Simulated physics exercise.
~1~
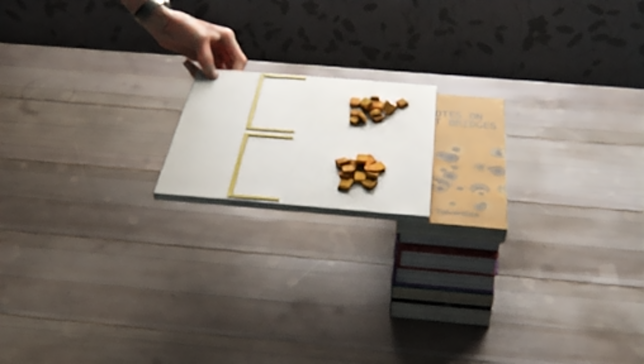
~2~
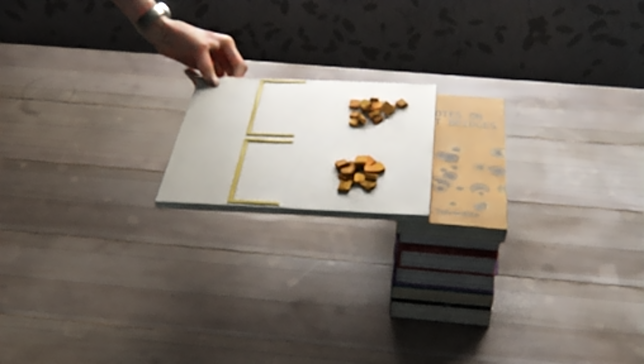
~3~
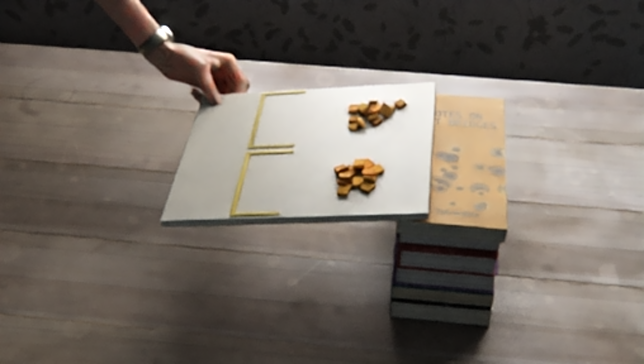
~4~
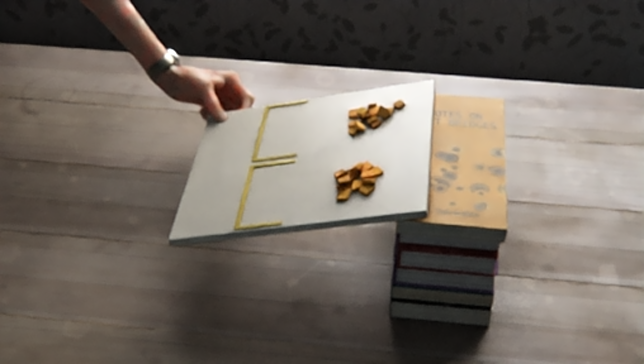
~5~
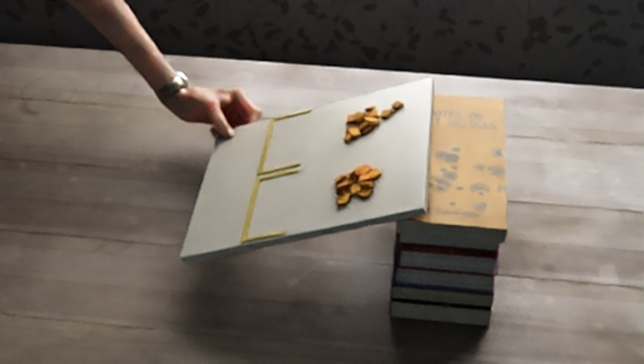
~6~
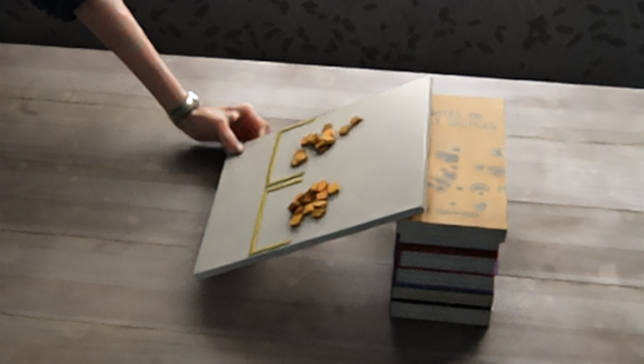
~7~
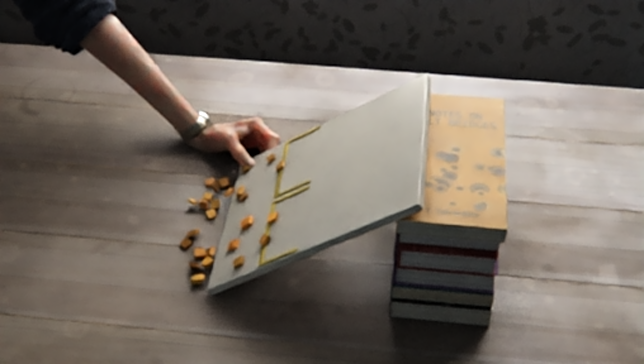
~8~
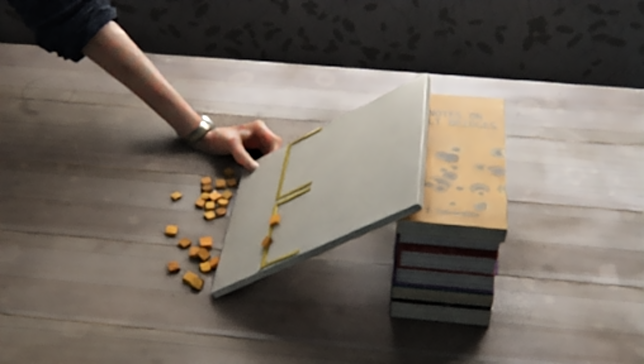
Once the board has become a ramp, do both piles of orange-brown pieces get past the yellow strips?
Yes, both piles carry on beyond the strips and scatter on the table at the left, though a couple of pieces from the nearer pile are still by its strip.
